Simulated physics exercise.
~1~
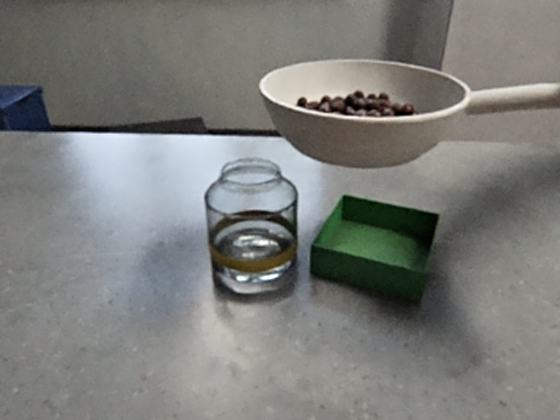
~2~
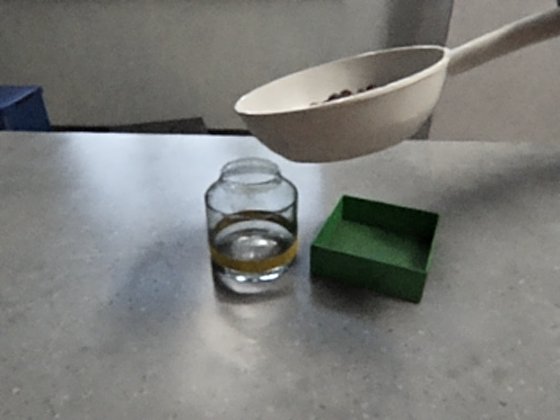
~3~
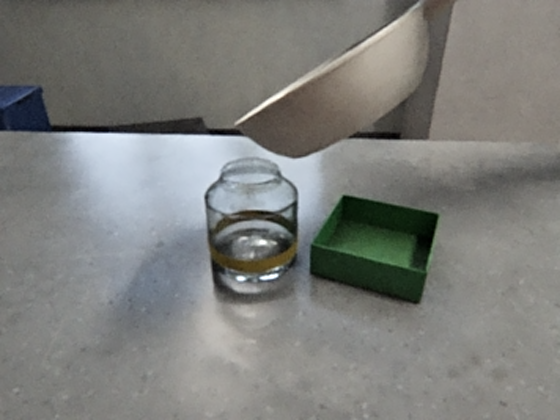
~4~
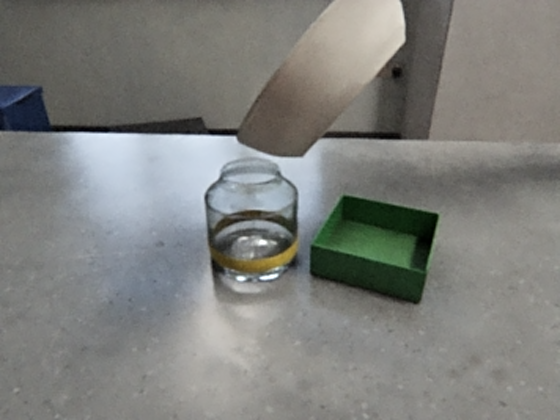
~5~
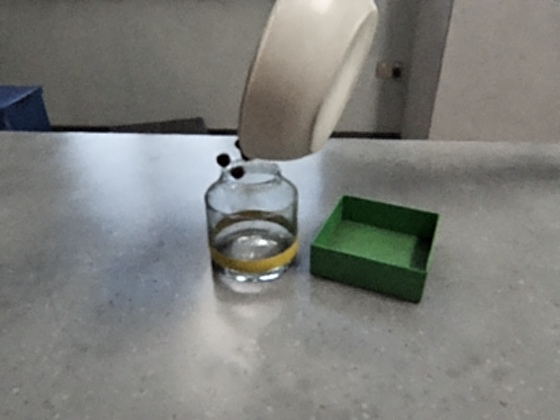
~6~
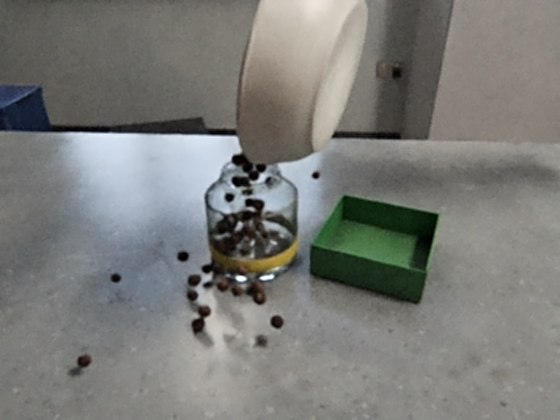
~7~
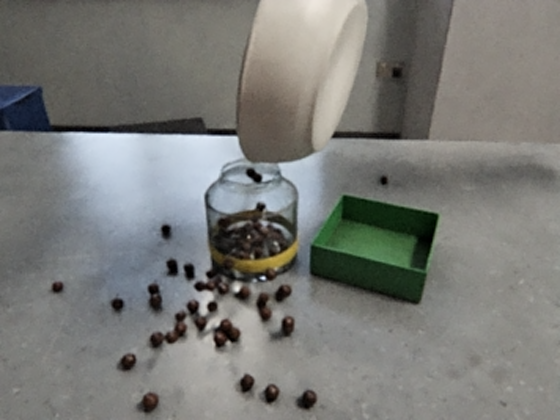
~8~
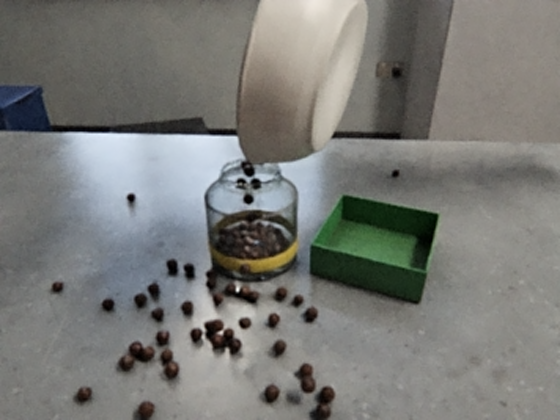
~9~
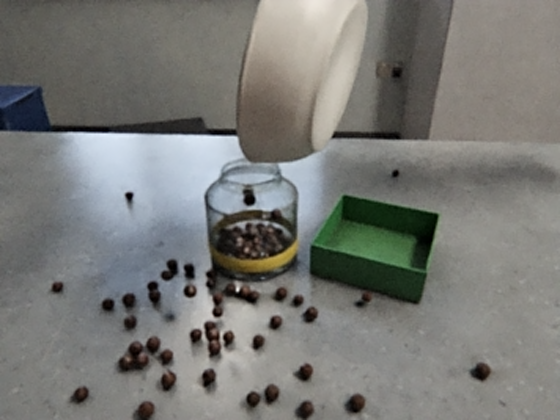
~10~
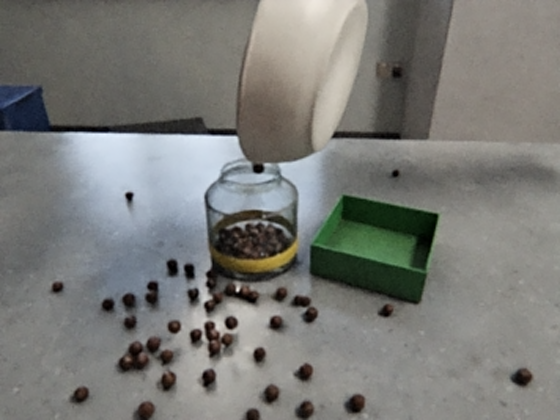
A pale bowl tips, pouring brown balls into a glass jar and across the table.
